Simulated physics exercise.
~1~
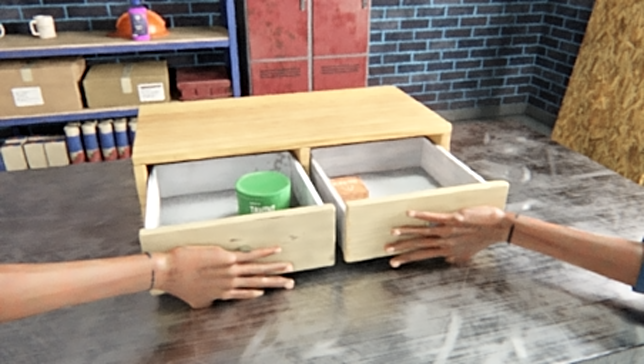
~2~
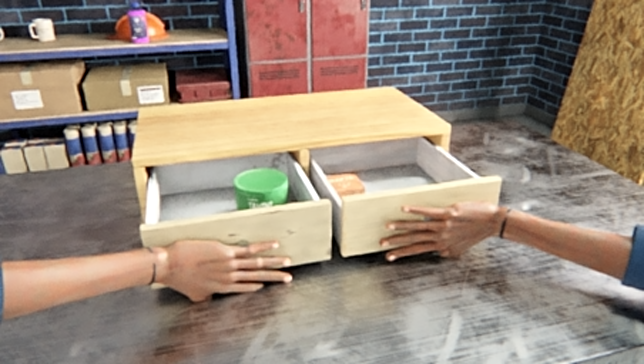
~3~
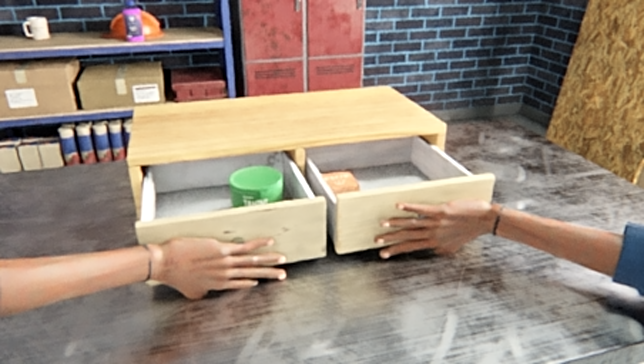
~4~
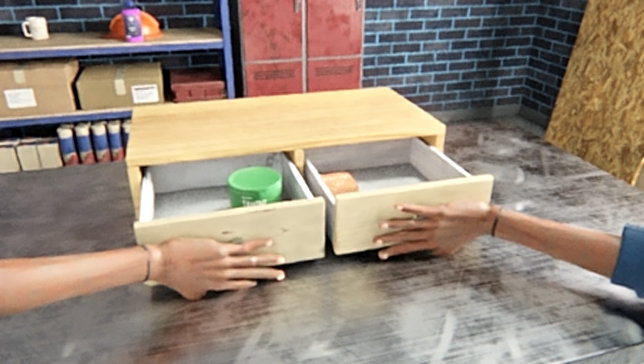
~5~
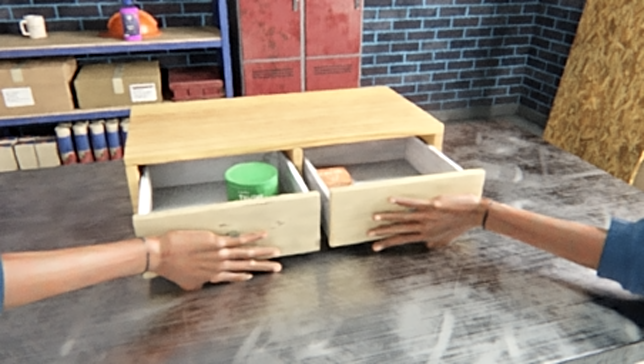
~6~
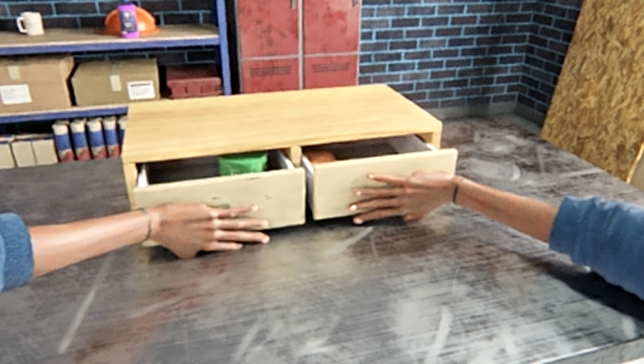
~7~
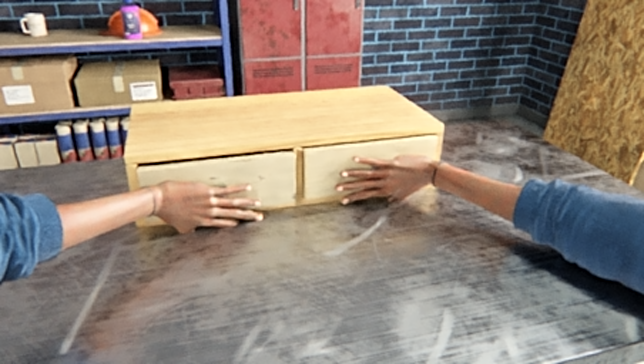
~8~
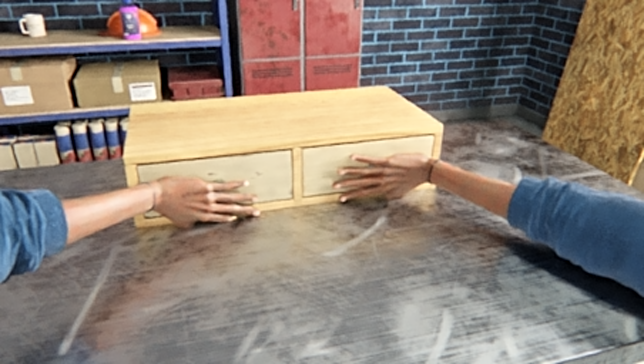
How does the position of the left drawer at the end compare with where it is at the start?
At the start the left drawer is pulled out towards the viewer with the green tub showing inside, and by the end it is pushed all the way in, flush with the front of the chest.
A person's two hands, seen from their own viewpoint, rest against the fronts of two open drawers in a light wooden chest on a dark, scuffed table. The left drawer holds a green tub and the right one an orange carton. Behind are a blue shelf with boxes and a white mug, red lockers and a dark brick wall. The hands push both drawers in, barely moving them at first, then sliding them steadily inward as the tub and carton slip from sight. Finally both drawers sit flush, with the hands still on their fronts.
